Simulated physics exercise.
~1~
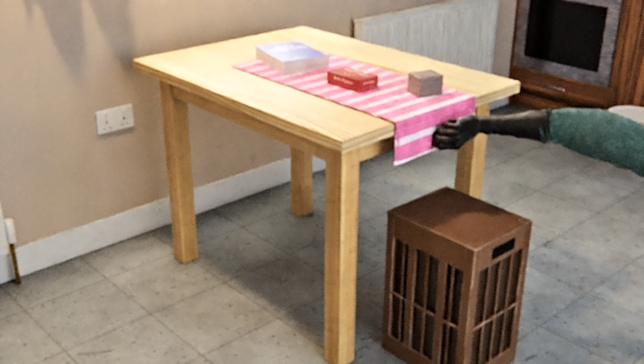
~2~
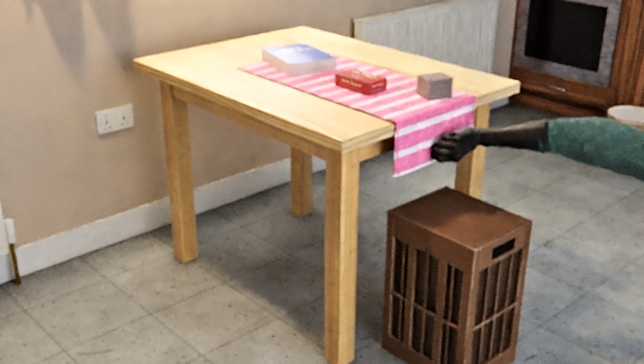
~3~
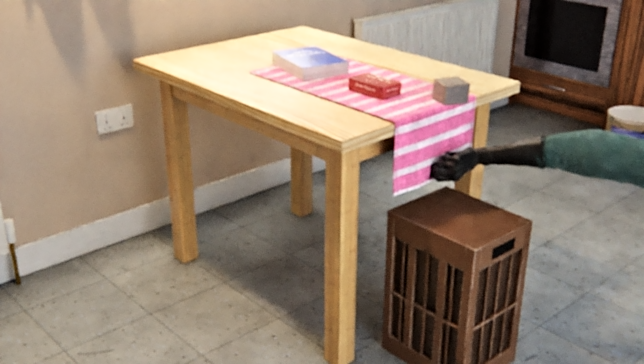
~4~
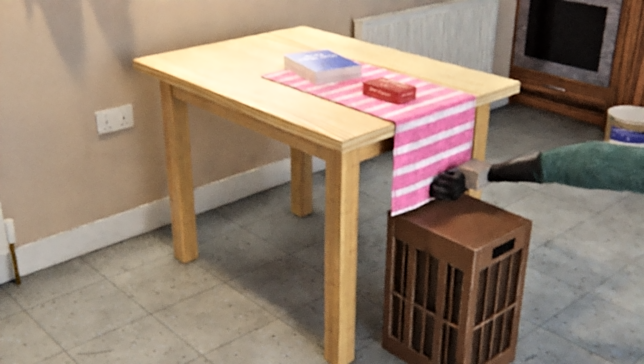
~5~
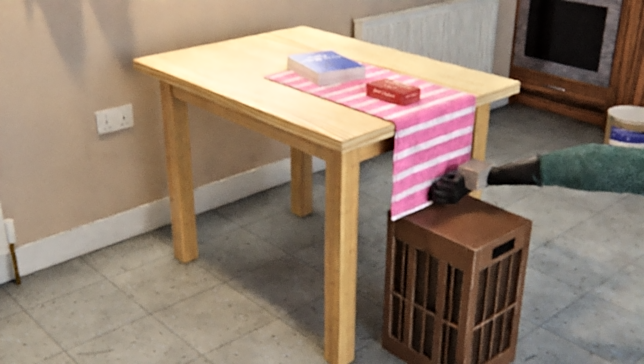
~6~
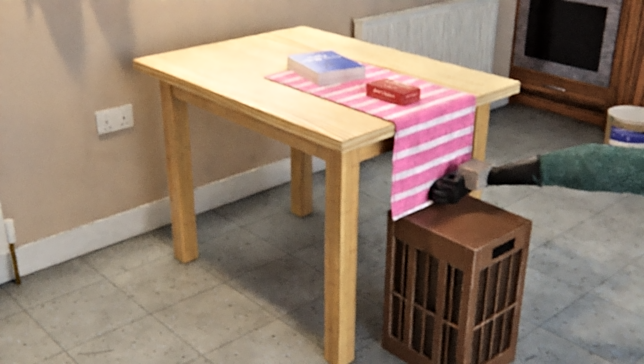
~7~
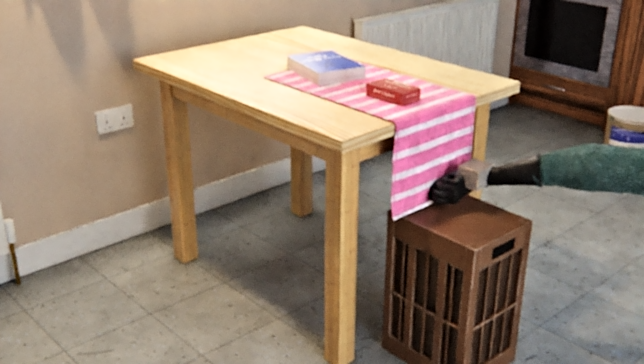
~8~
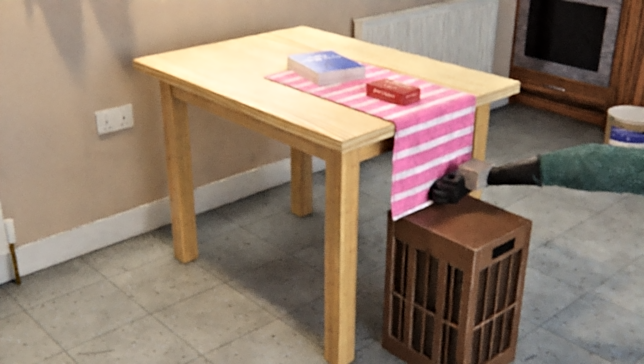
In this clip, a gloved hand pulls a pink striped towel down over the right end of a wooden table, drawing a blue book, red packet and grey block rightward; the block goes over the edge, while the book and packet stay on the table as the hem rests at the brown crate.
